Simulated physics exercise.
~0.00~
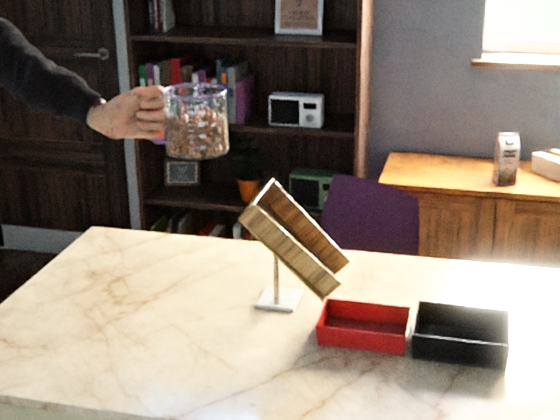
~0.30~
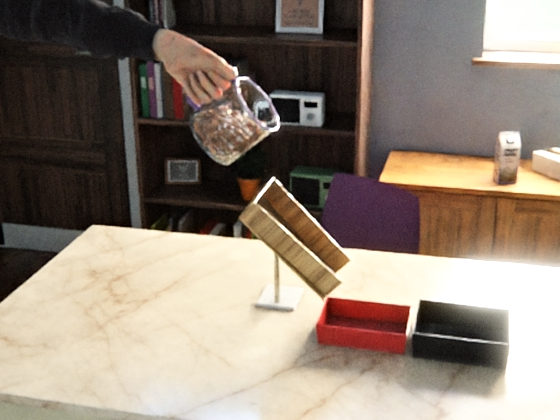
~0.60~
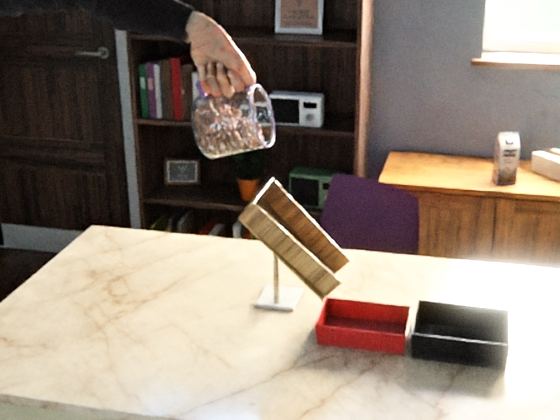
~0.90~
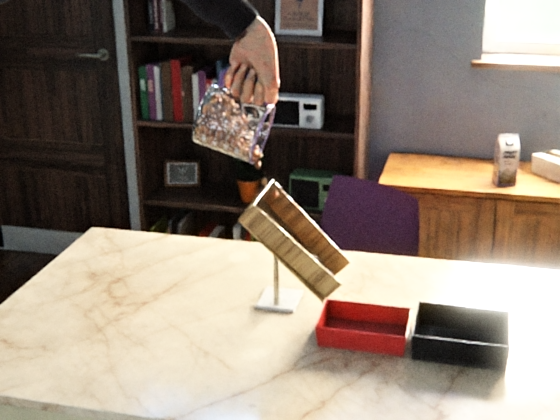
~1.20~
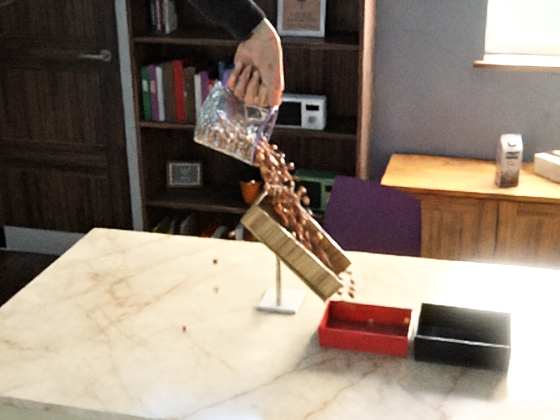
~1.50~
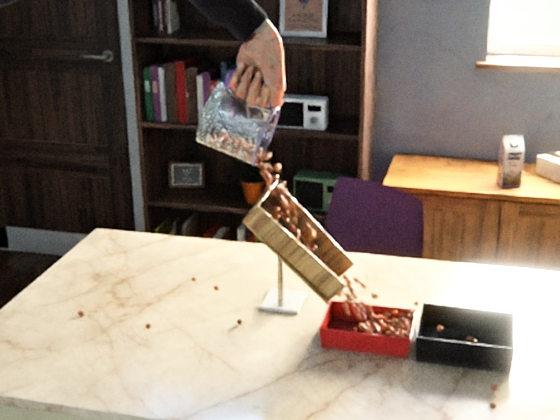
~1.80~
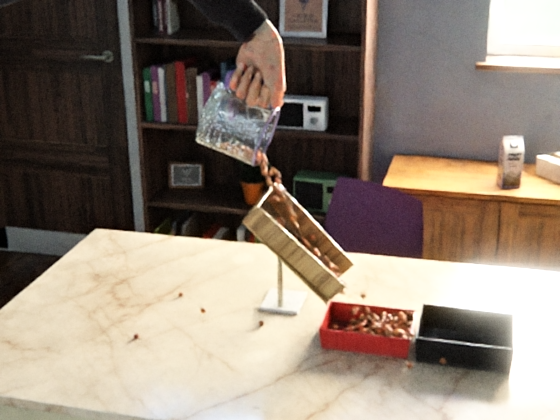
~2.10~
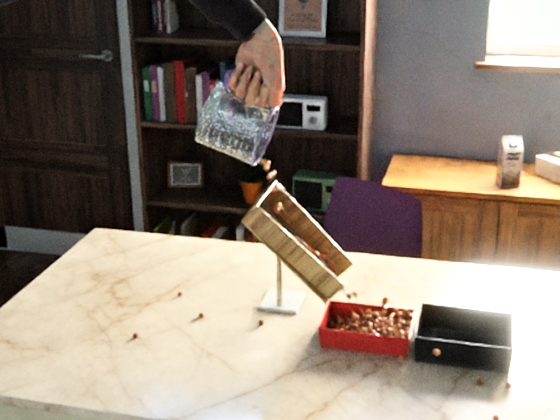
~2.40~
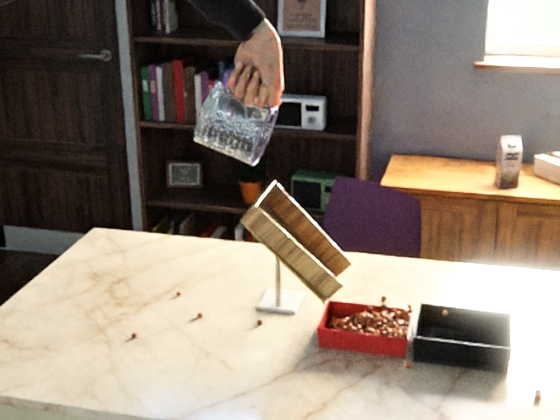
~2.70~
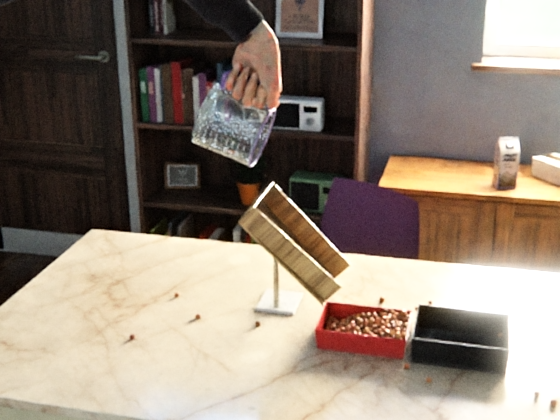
A hand tips a clear jug, pouring nuts down a slope mostly into a red tin.
